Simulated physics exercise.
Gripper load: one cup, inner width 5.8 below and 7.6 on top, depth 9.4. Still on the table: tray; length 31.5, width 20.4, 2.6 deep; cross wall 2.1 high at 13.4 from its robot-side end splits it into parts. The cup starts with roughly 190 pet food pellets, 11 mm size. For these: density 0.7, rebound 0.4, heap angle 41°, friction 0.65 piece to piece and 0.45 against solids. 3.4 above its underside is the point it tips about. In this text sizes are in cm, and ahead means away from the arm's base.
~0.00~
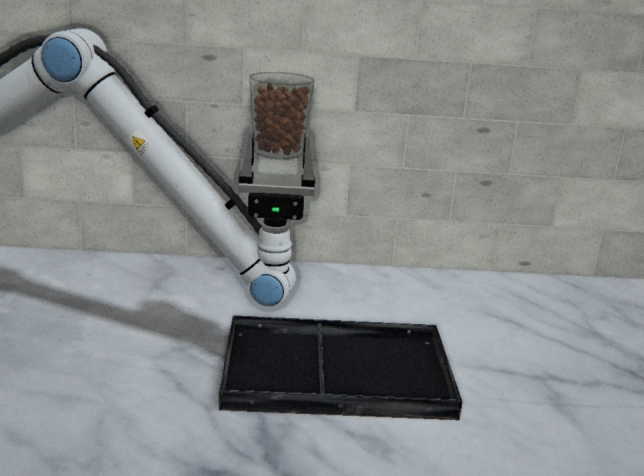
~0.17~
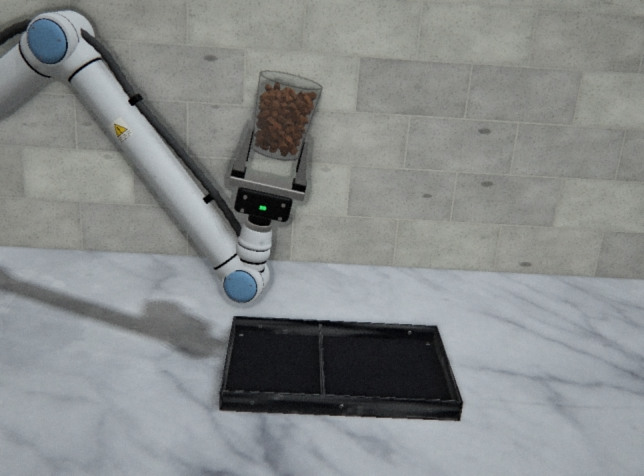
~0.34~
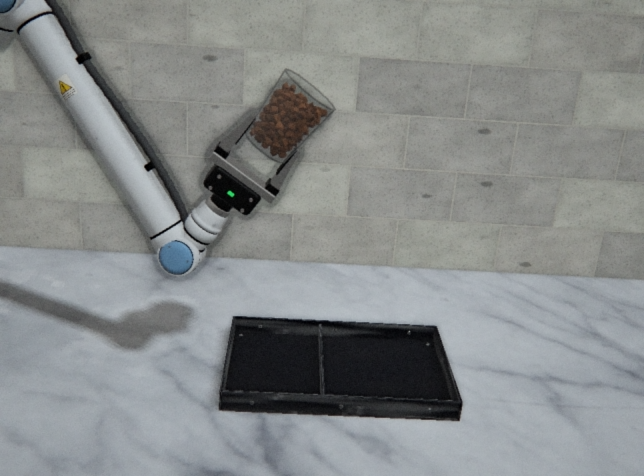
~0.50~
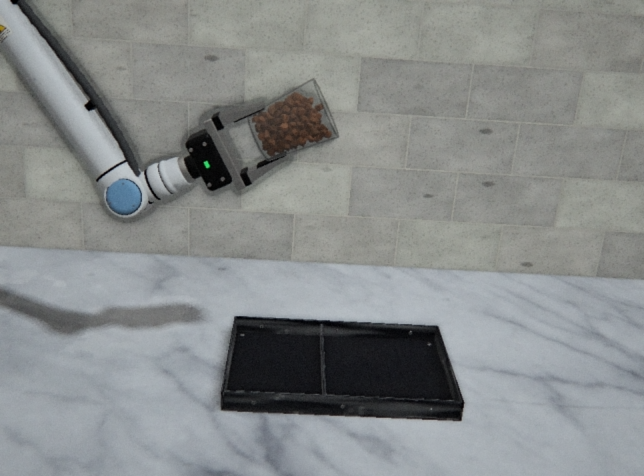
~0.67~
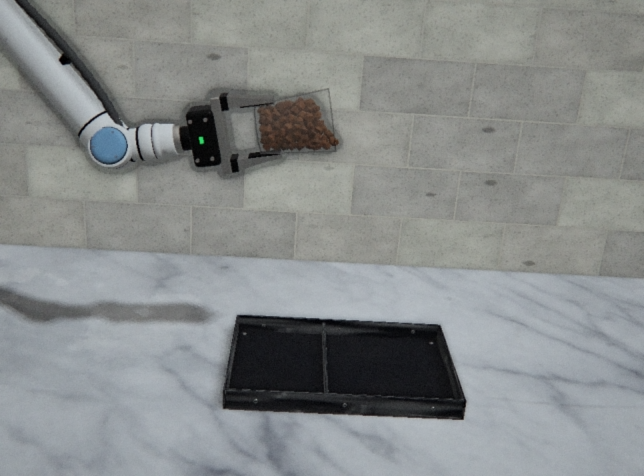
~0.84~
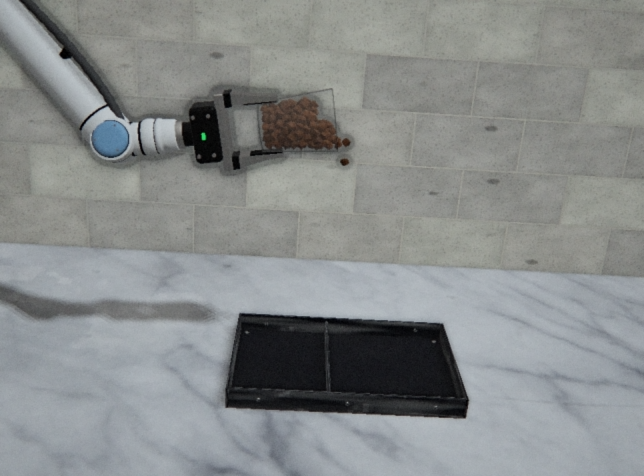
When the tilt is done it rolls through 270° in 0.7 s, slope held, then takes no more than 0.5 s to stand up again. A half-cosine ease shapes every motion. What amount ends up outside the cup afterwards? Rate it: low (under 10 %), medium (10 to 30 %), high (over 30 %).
Rating: Medium.
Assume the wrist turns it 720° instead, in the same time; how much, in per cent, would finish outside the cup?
I'd expect some 10 per cent.
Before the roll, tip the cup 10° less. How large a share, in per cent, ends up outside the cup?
5 %.
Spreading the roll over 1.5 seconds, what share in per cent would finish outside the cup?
With that change you'd see near 25 per cent.
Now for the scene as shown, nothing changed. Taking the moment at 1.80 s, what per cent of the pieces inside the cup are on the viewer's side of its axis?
About 40 %.
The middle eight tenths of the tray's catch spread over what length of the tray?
The stretch runs close to 10 cm along the tray.
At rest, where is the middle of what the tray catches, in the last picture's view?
Centre: Close to (386, 363).
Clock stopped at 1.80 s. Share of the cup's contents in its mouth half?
Some 45 per cent.
After 1.32 s, tipped 81°, highest piece 39 above the table; 182 in the cup, 5 in the far-side part, 6 in flight or on a rim.
After 1.80 s, tipped 38°, highest piece 40 above the table; 165 in the cup, 23 in the far-side part, 5 in flight or on a rim.
After 2.24 s, upright, highest piece 42 above the table; 165 in the cup, 28 in the far-side part.
After 2.94 s, upright, highest piece 42 above the table; 165 in the cup, 28 in the far-side part.
In the end, 165 in the cup, 28 in the far-side part. That is 15 % outside the cup.
